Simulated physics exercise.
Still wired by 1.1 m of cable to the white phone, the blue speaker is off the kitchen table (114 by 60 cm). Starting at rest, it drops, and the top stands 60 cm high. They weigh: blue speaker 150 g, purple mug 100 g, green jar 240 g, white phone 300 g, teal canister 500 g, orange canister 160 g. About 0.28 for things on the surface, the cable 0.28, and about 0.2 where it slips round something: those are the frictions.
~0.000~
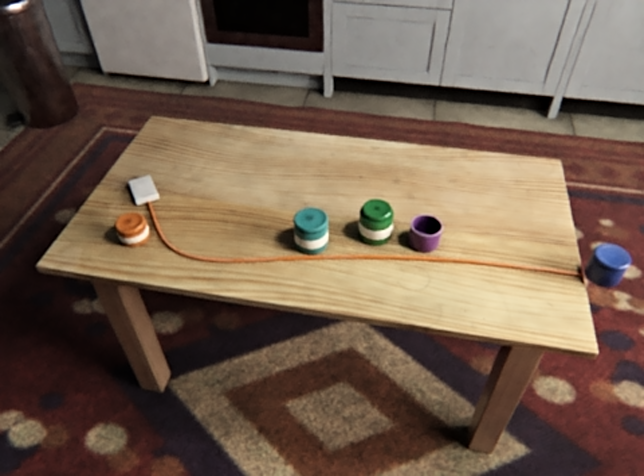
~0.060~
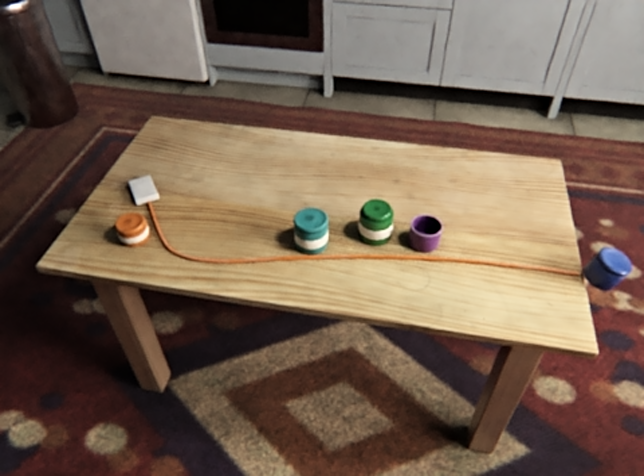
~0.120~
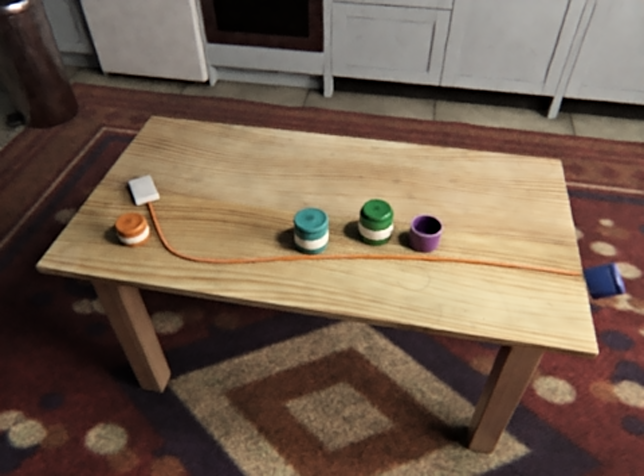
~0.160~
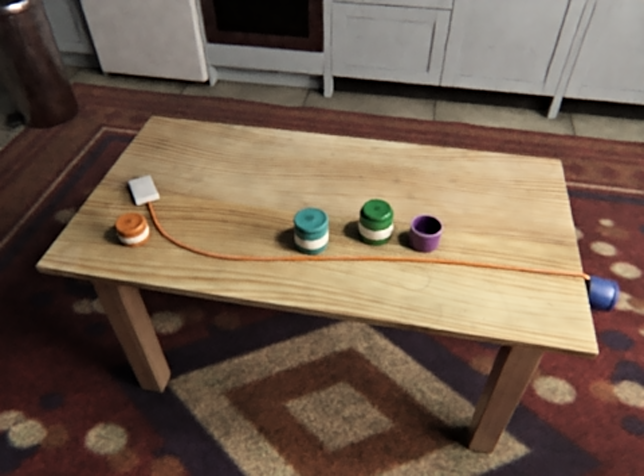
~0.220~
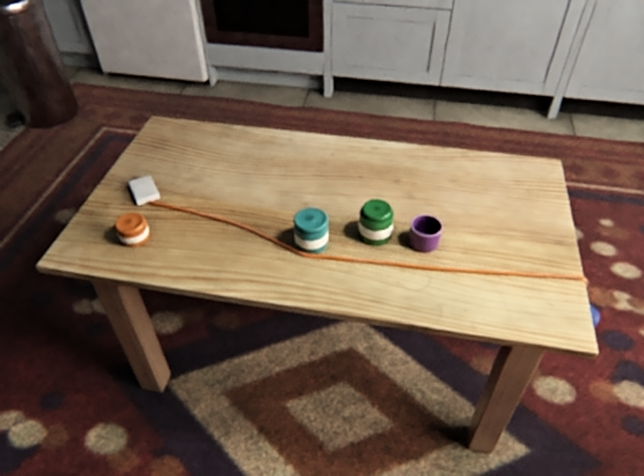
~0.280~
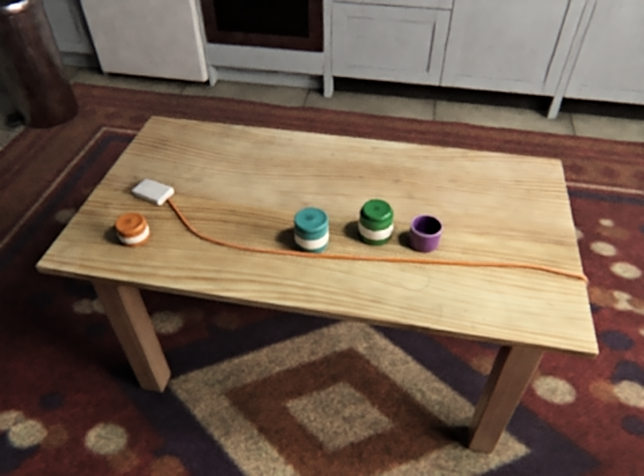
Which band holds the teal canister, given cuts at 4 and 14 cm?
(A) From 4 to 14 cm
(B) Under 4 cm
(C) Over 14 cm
Answer: B.
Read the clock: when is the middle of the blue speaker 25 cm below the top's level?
1.00 s.
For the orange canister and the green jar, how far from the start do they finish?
In the end the orange canister has moved about 0 cm, while the green jar has moved about 0 cm.
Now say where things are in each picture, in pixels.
In the first frame, teal canister (311, 218); cable runs through (534, 268) (434, 259) (231, 260) (159, 231).
In the second frame, blue speaker (613, 259); cable runs through (532, 268) (159, 232).
In the third frame, blue speaker (604, 281); cable runs through (532, 268) (159, 232).
In the fourth frame, blue speaker (596, 293); cable runs through (542, 271) (336, 258) (162, 231).
In the fifth frame, blue speaker (577, 314); cable runs through (572, 277) (360, 261) (192, 212).
In the sixth frame, teal canister (311, 218); cable runs through (569, 274) (467, 264) (361, 258) (265, 251) (187, 225).
At 0.5 s, the cable's tail end at (190, 202); blue speaker over the edge, white phone 8 cm off its start.
At 0.7 s, the cable's tail end at (200, 210); white phone 12 cm off its start, blue speaker over the edge.
At 1.0 s, the cable's tail end at (211, 215); white phone 15 cm off its start at (195, 205), blue speaker over the edge.
At 1.2 s, the cable's tail end at (219, 219); white phone 17 cm off its start, blue speaker over the edge.
At 2.4 s, the cable's tail end at (228, 223); teal canister 0 cm off its start at (311, 218), white phone 20 cm off its start at (212, 212), blue speaker over the edge.
